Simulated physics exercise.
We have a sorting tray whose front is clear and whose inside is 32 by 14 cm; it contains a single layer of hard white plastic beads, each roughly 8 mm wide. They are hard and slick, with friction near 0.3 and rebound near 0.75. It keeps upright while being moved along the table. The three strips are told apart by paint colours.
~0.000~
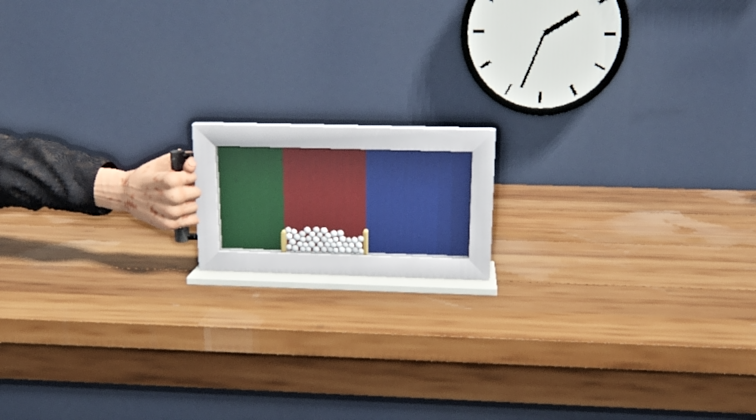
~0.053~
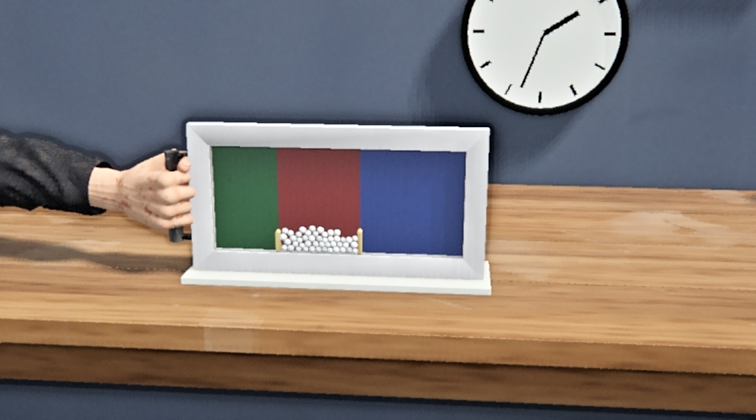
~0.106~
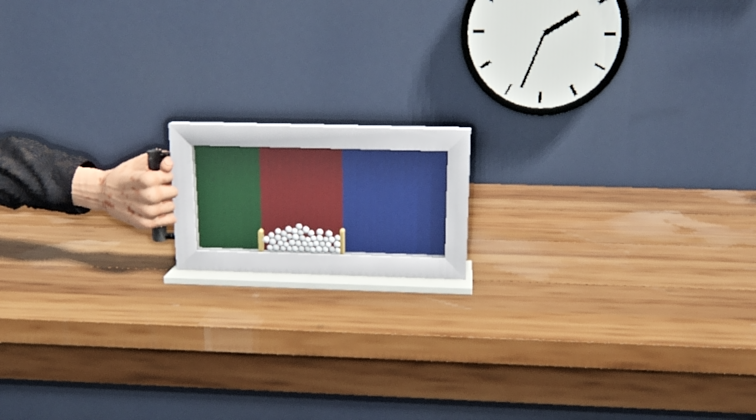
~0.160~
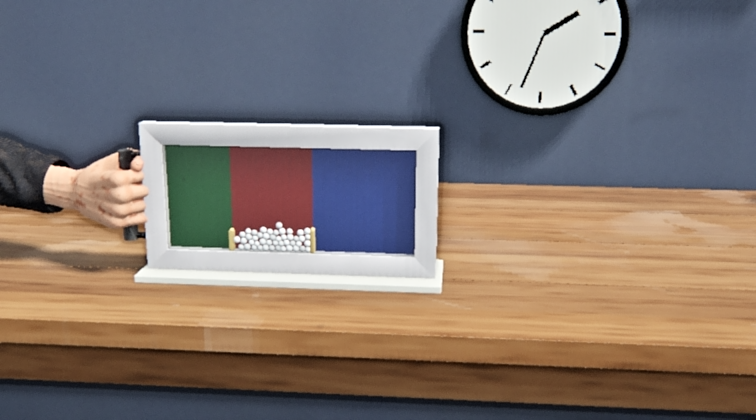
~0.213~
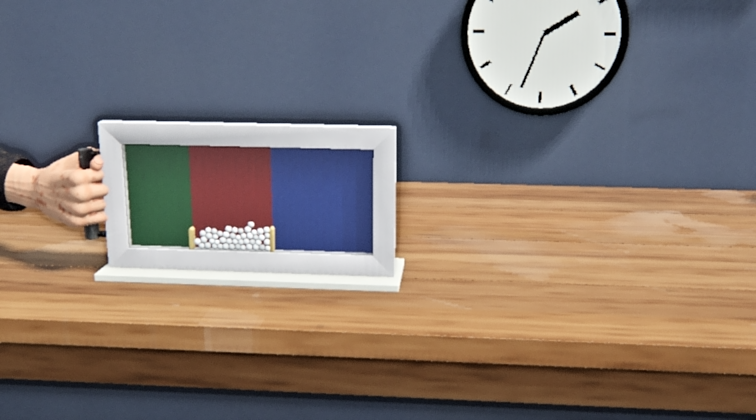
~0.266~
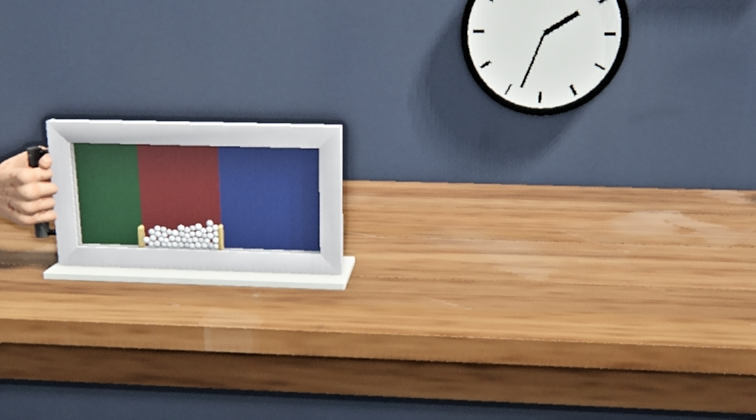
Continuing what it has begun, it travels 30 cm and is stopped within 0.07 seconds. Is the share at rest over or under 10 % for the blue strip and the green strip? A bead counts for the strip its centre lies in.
Blue under, green over 10 %.
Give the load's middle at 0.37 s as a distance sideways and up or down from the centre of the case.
About 4 cm left and 5 cm below.
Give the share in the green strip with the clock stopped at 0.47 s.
About 20 percent of the load.
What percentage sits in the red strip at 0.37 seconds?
Share: Near 95 per cent.
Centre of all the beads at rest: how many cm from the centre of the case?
Offset approx. 6 cm left, 6 cm below.
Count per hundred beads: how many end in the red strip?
Something close to 75 in a hundred ends up there.
By 0.37 s, it is 30 cm to the left; the beads' middle is 4 cm left of and 5 cm below the centre; red 95 %, green 5 %.
By 0.47 s, it is 30 cm to the left; the beads' middle is 6 cm left of and 5 cm below the centre; red 80 %, green 20 %.
By 0.62 s, it is 30 cm to the left; the beads' middle is 6 cm left of and 6 cm below the centre; red 75 %, green 25 %.
Settled by 1.3 s, it is 30 cm to the left; red 75 %, blue 0 %, green 25 %.
